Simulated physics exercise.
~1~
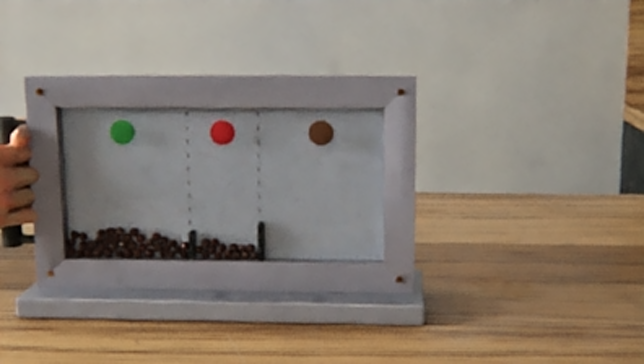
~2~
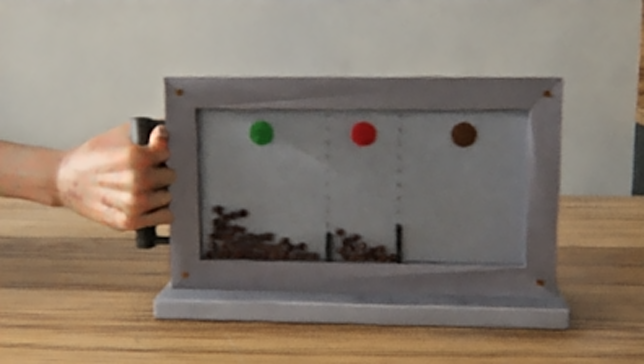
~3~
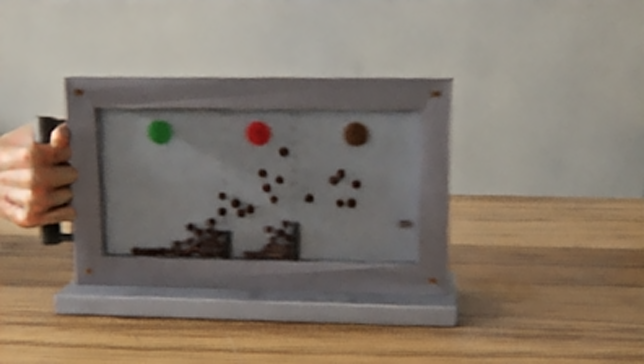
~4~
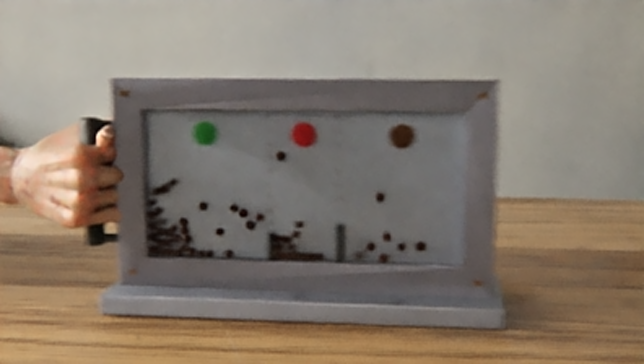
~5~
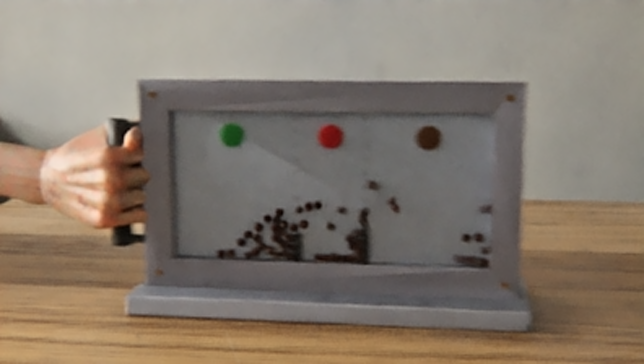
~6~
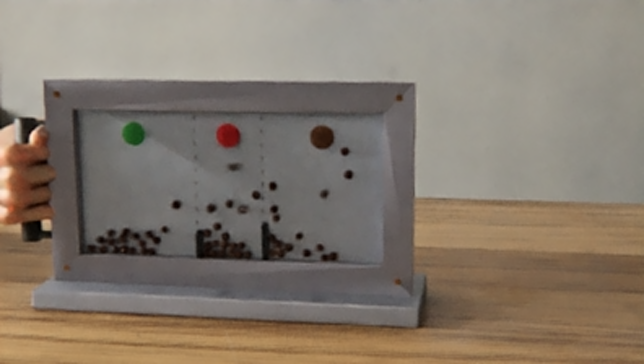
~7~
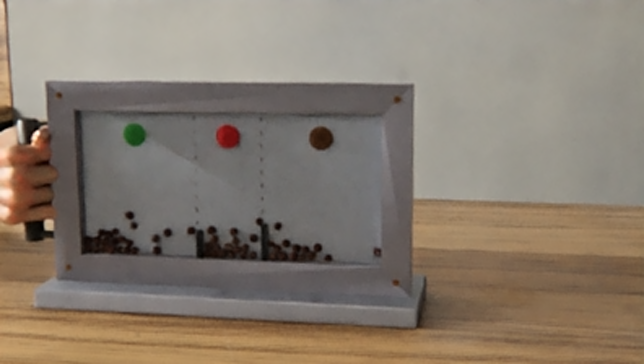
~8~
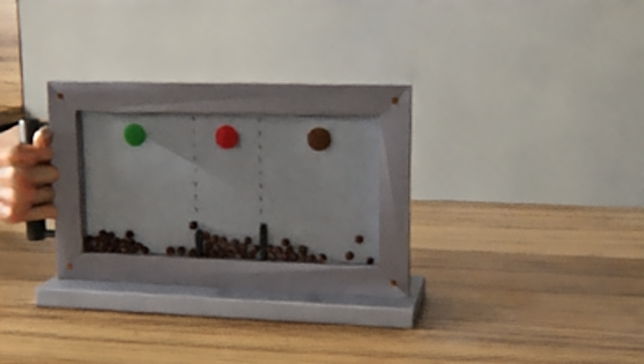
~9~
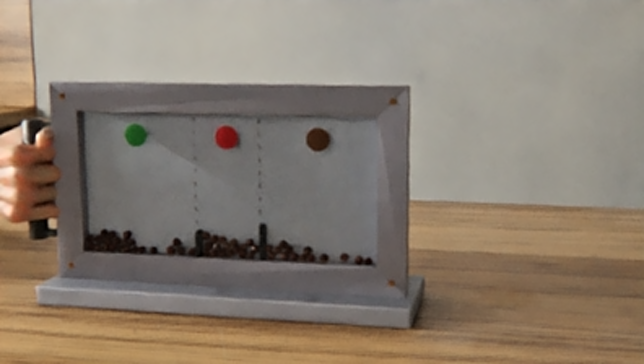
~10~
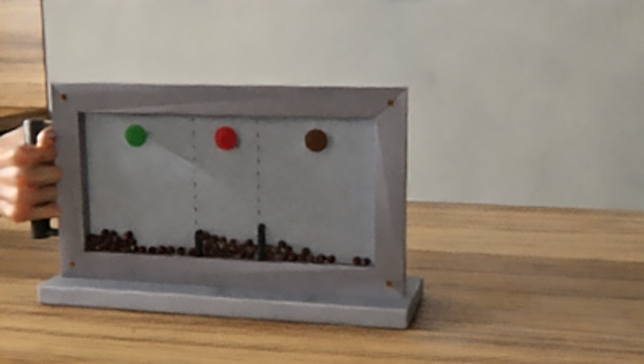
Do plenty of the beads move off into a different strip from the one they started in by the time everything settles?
Yes, plenty of them finish in a different strip. The right strip under the brown dot, empty at first, ends with a layer of beads along its bottom.
